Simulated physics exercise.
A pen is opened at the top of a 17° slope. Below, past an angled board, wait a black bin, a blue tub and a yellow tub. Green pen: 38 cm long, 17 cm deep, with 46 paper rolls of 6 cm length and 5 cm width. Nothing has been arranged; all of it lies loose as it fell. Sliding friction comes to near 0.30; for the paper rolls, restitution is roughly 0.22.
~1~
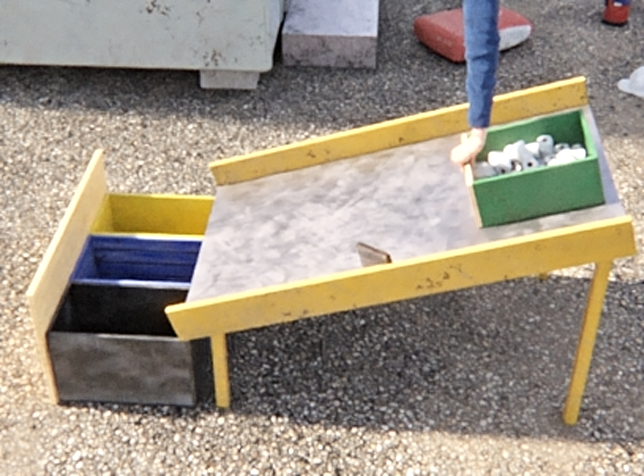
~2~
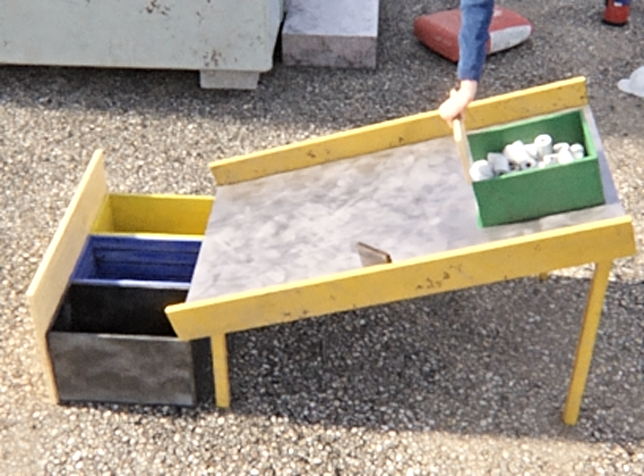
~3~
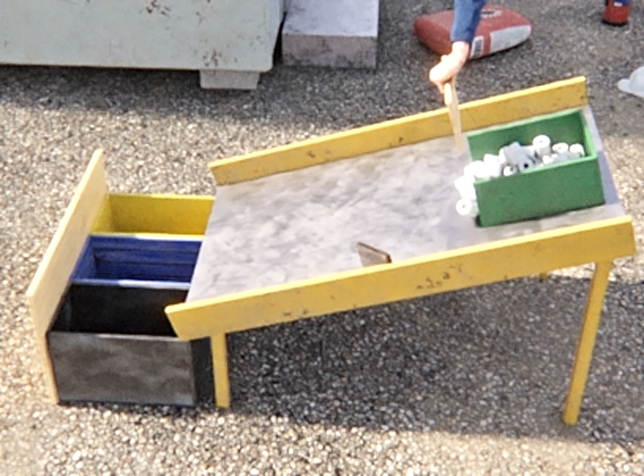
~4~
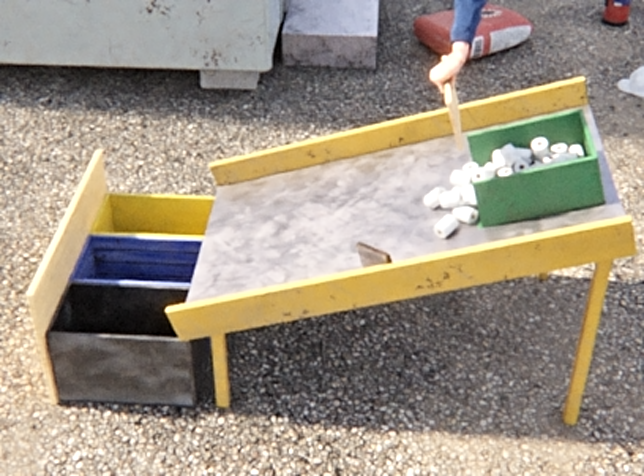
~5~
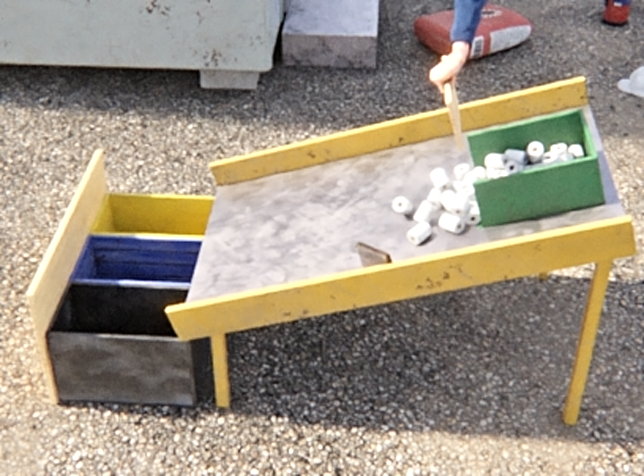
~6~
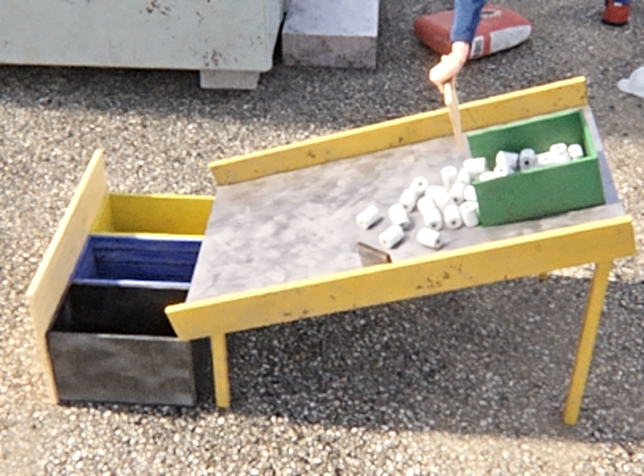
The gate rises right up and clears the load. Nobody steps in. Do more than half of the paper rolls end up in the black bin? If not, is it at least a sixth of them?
No, but at least a sixth.
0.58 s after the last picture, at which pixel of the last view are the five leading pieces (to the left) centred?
Near (223, 233).
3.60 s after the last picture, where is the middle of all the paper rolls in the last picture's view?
(134, 320).
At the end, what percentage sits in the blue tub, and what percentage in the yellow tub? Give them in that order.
Result: Near 35 % and near 20 %.
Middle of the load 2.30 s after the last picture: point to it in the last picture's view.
I'd say close to (148, 319).
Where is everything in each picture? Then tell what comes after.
In the first frame (each is followed by its nearest rim corner in this view), green pen, (593, 157); black bin, (186, 339); none out.
The second frame shows green pen, (593, 157).
The third frame shows green pen, (593, 157); 3 out.
The fourth frame shows green pen, (593, 157); 8 out, the lowest roll at (446, 227).
The fifth frame shows green pen, (593, 157); 13 out, the lowest roll at (403, 206).
The sixth frame shows green pen, (593, 157); black bin, (186, 339); 15 out, the lowest roll at (368, 218).
Then, 0.58 s after the last picture, 16 still in the green pen, 29 on the slope and 1 in the air.
Then, 1.30 s after the last picture, 8 still in the green pen, 8 in the black bin, 6 in the blue tub, 5 in the yellow tub, 17 on the slope and 2 in the air.
Then, 2.30 s after the last picture, 2 still in the green pen, 12 in the black bin, 8 in the blue tub, 9 in the yellow tub, 14 on the slope and 1 on the ground.
Final count (3.60 s after the last picture), 2 still in the green pen, 14 in the black bin, 15 in the blue tub, 9 in the yellow tub, 5 on the slope and 1 on the ground. Asked share, 14 of 46, 30 per cent.
